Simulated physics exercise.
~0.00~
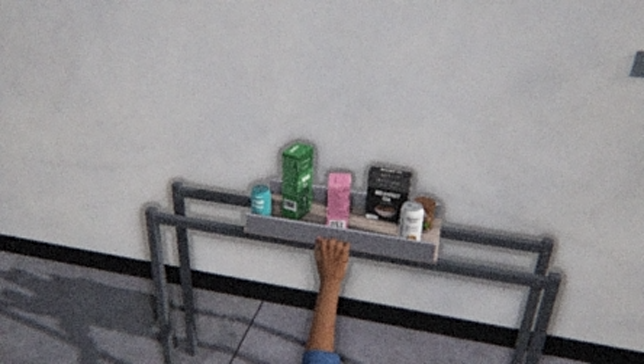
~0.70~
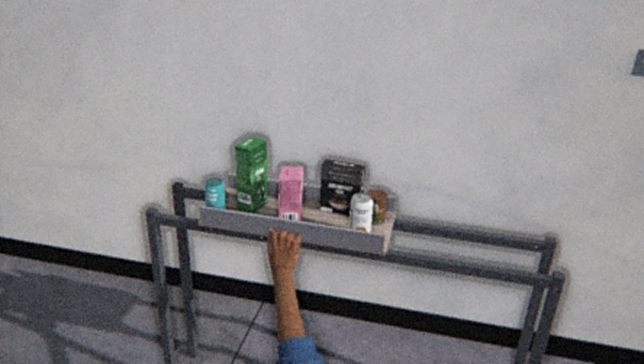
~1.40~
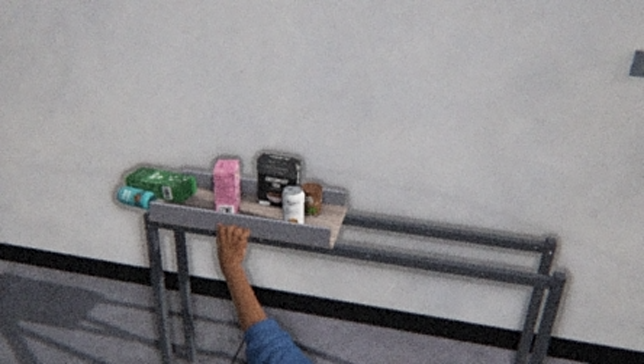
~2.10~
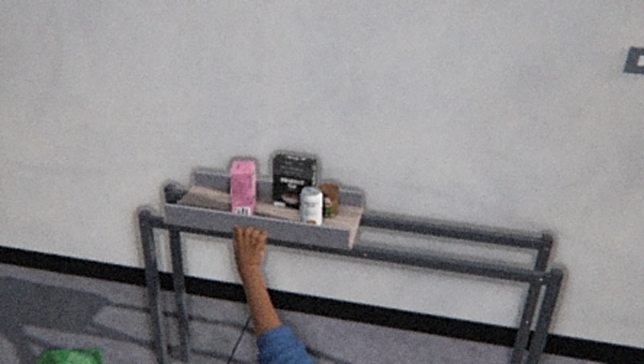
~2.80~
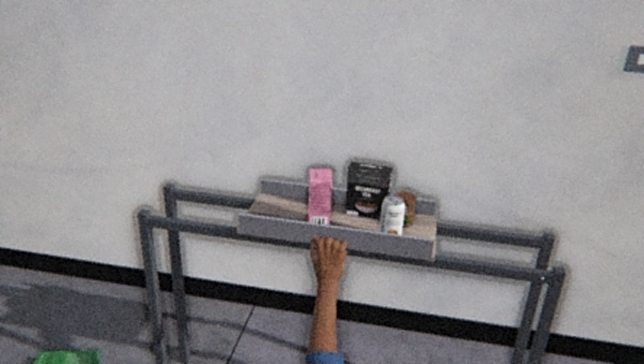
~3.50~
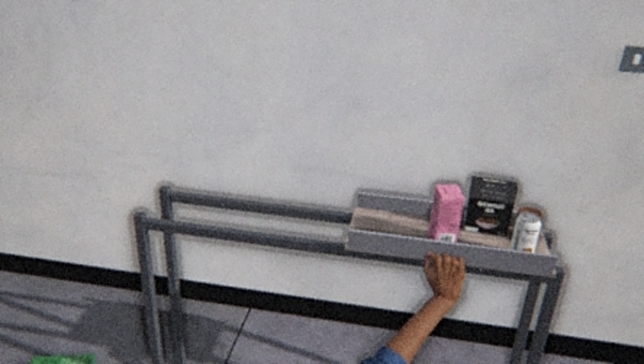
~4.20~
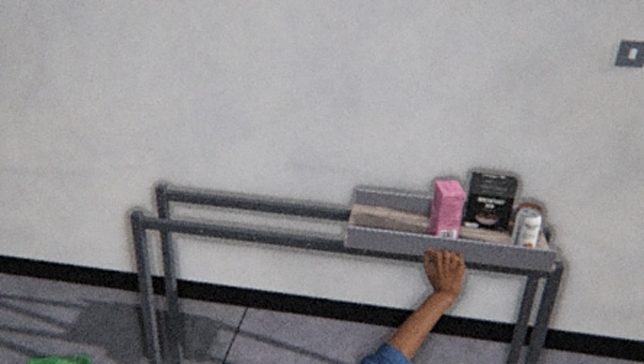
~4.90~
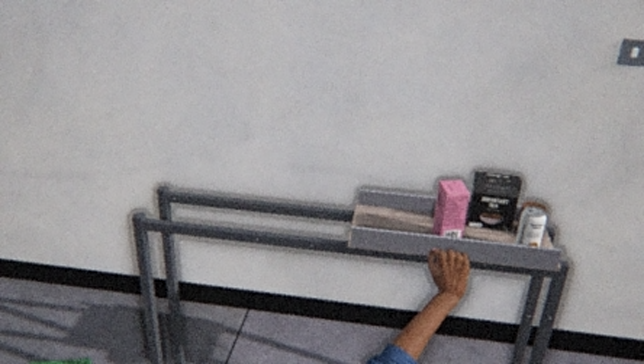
At first, a hand rests against the front of a shallow grey tray on metal rails, which holds a green carton, a turquoise can, a pink carton, a black packet, a white can and a brown tin. The tray moves left along the rails with the hand at its front. At the left end, the green carton and turquoise can tip over and leave the tray, and the green carton drops to the floor. The tray then travels back to the right end. There it stays, with the pink carton, black packet, white can and brown tin still upright.
